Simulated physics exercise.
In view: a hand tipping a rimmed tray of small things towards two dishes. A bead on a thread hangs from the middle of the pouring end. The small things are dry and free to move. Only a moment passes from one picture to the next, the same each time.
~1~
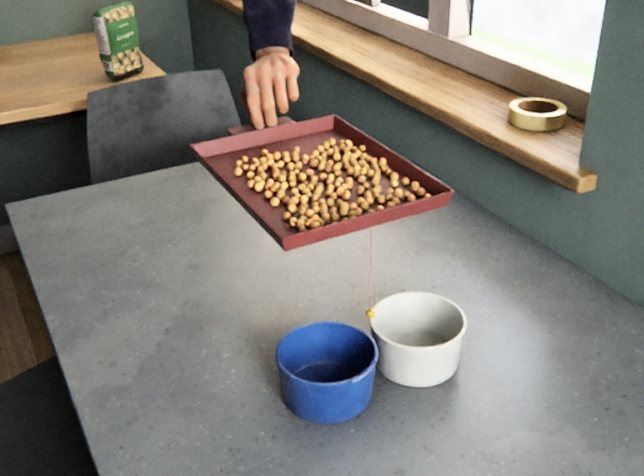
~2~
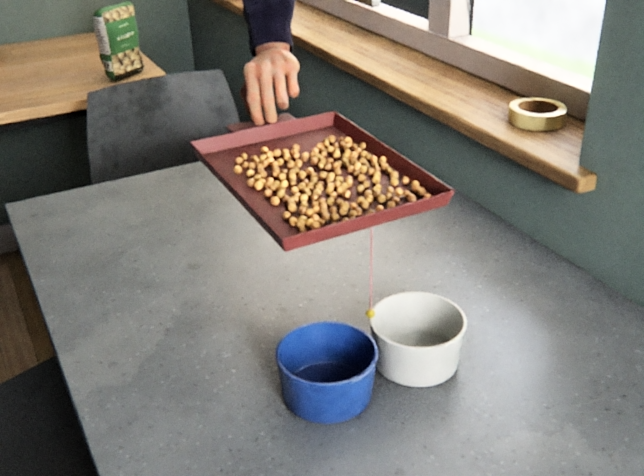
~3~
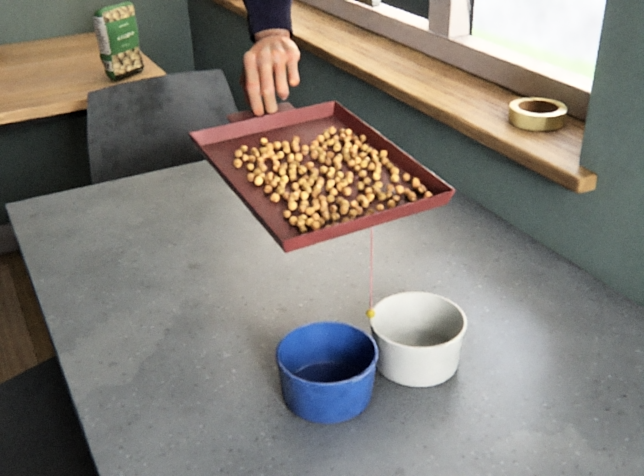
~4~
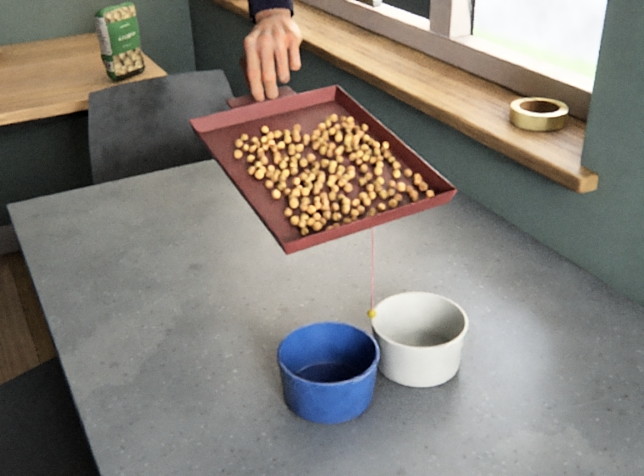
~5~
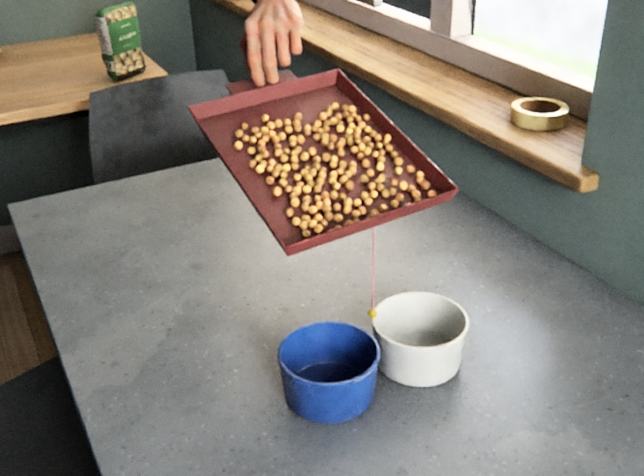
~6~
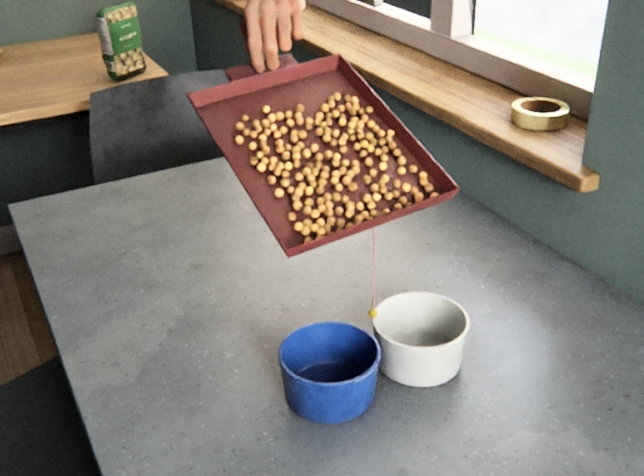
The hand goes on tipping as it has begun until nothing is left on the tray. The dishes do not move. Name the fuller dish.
The left dish gets more.
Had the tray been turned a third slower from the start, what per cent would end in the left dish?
Near 70 %.
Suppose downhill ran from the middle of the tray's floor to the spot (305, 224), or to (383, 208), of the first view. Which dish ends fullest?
One: The left one. Two: Right.
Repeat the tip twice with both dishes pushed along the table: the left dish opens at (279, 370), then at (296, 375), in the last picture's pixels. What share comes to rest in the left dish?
In turn 50 and 60 in a hundred.
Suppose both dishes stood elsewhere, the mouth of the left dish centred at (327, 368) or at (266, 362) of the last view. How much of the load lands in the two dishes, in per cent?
The first gives 90 %, the second 50 %.
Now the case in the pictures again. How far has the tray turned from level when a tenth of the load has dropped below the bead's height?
Near 65 degrees.
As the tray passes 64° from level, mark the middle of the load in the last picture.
At about (340, 232).
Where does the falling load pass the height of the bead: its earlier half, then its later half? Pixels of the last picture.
The first part at (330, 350); the rest at (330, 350).
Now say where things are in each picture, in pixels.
In the first picture, corners of the pouring end (285, 235) and (447, 190), level; middle of the load (330, 181), round wooden beads; left dish (351, 397); right dish (444, 361); bead on its thread (370, 313).
In the second picture, corners of the pouring end (285, 235) and (448, 190), level; middle of the load (330, 180).
In the third picture, corners of the pouring end (285, 237) and (448, 189), tipped barely, lowest at the left corner; middle of the load (330, 175).
In the fourth picture, corners of the pouring end (287, 240) and (450, 188), tipped a little, lowest at the left corner; middle of the load (332, 169).
In the fifth picture, corners of the pouring end (288, 242) and (451, 187), tipped a little, lowest at the left corner; middle of the load (333, 164).
In the sixth picture, corners of the pouring end (289, 245) and (453, 187), tipped clearly, lowest at the left corner; middle of the load (335, 163), almost all on the move; left dish (354, 397); right dish (447, 361).
Just after the last frame, tray tipped steeply; the larger part on the tray; about a tenth in the left dish; just a few in the right dish; just a few outside both; about a tenth in the air.
A moment on, tray tipped past a quarter turn; just a few on the tray; roughly half in the left dish; just a few in the right dish; roughly a quarter outside both; about a tenth in the air.
Further on, tray tipped past a quarter turn; roughly two thirds in the left dish; just a few in the right dish; roughly a quarter outside both.
When it is over, tray tipped past a quarter turn; roughly two thirds in the left dish; just a few in the right dish; roughly a quarter outside both.
